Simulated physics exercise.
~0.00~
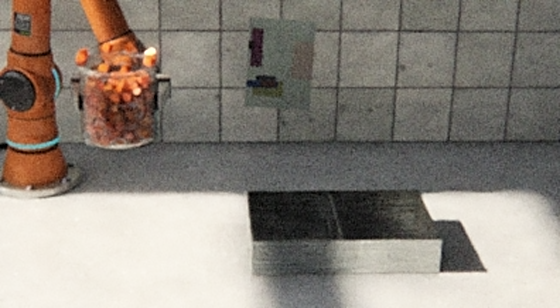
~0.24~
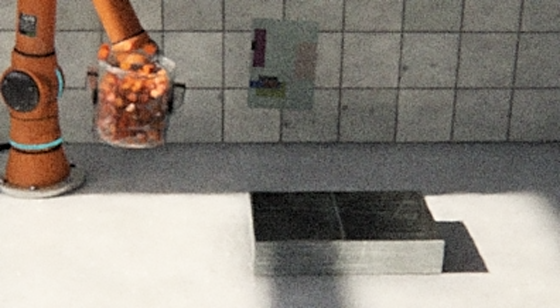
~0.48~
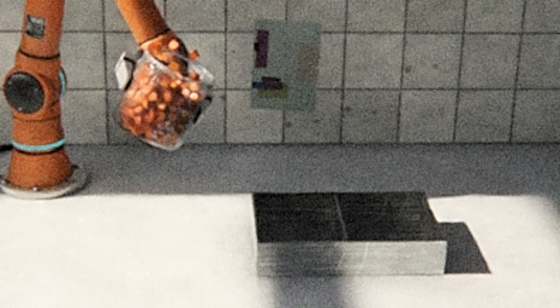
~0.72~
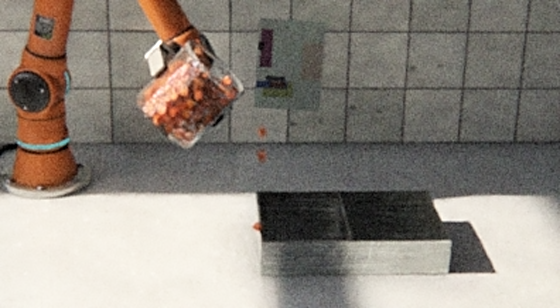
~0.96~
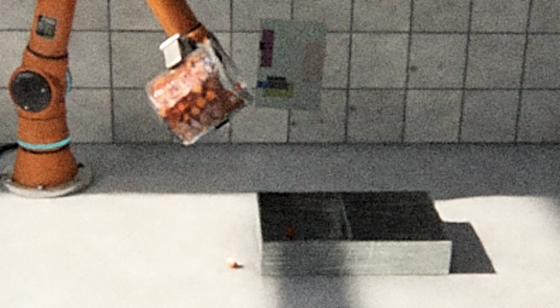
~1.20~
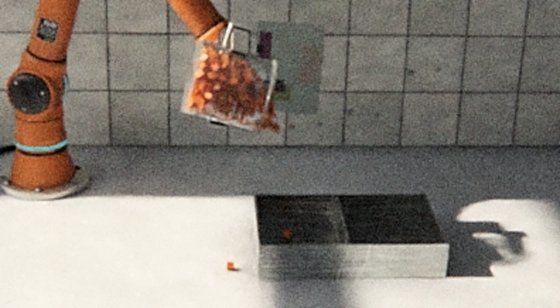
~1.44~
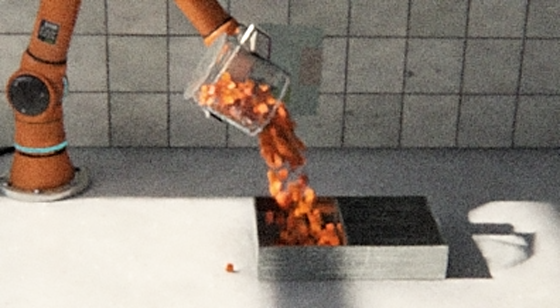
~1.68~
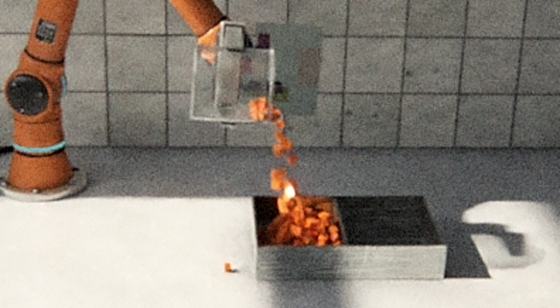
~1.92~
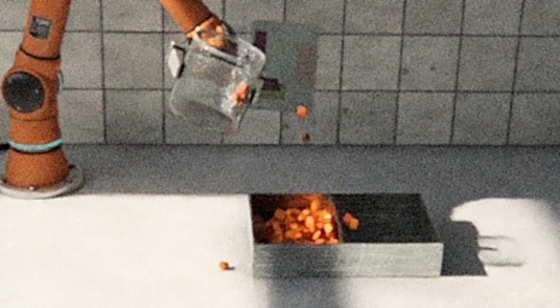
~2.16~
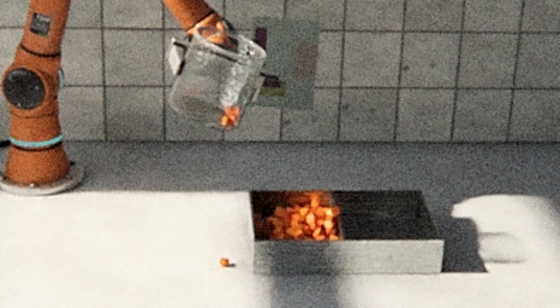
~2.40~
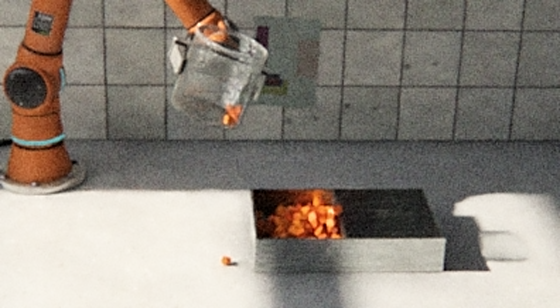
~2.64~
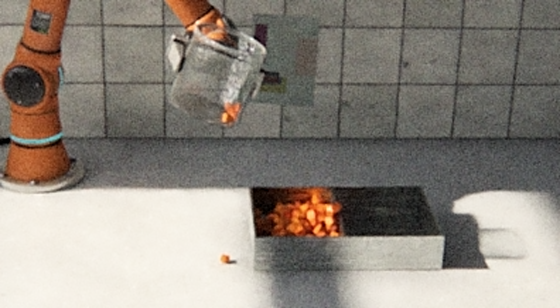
Orange robot arm tipping a clear beaker of orange vegetable dice into a divided box, filling mostly the near-side left compartment.
